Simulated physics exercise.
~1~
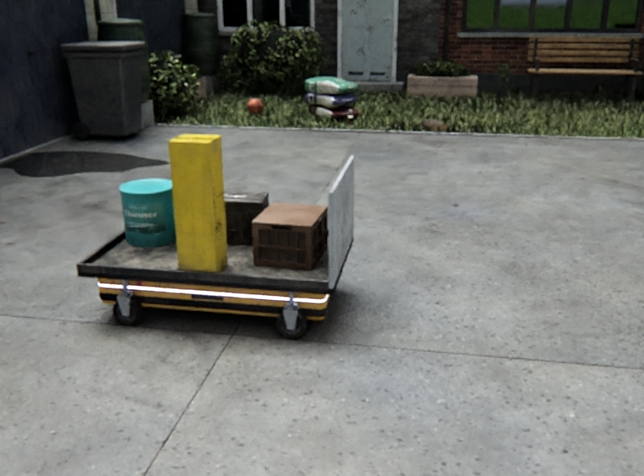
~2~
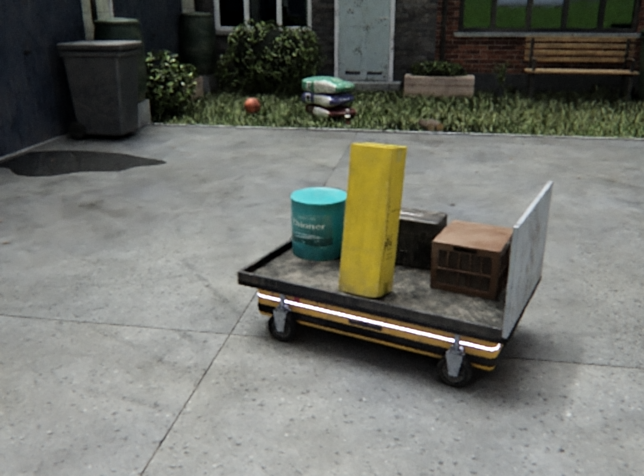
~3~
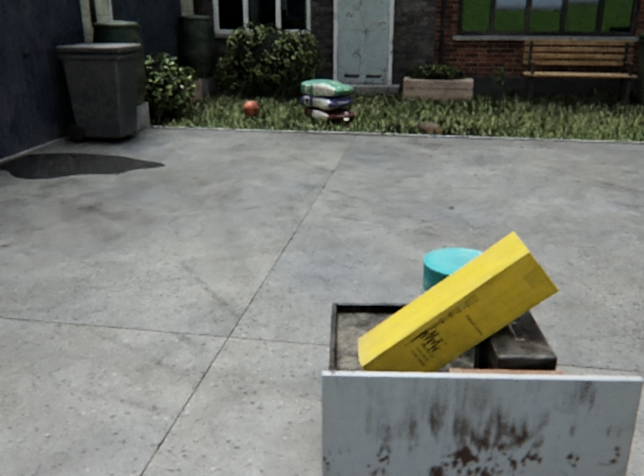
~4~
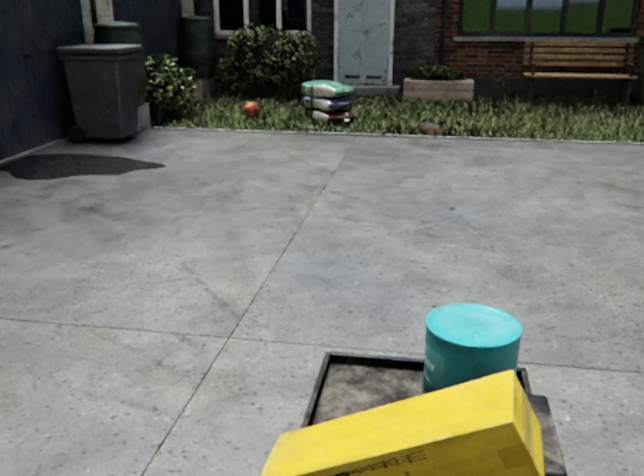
Concrete yard with a self-driving cart rolling right and turning toward the viewer, its yellow box tipping onto its side beside a turquoise pail.
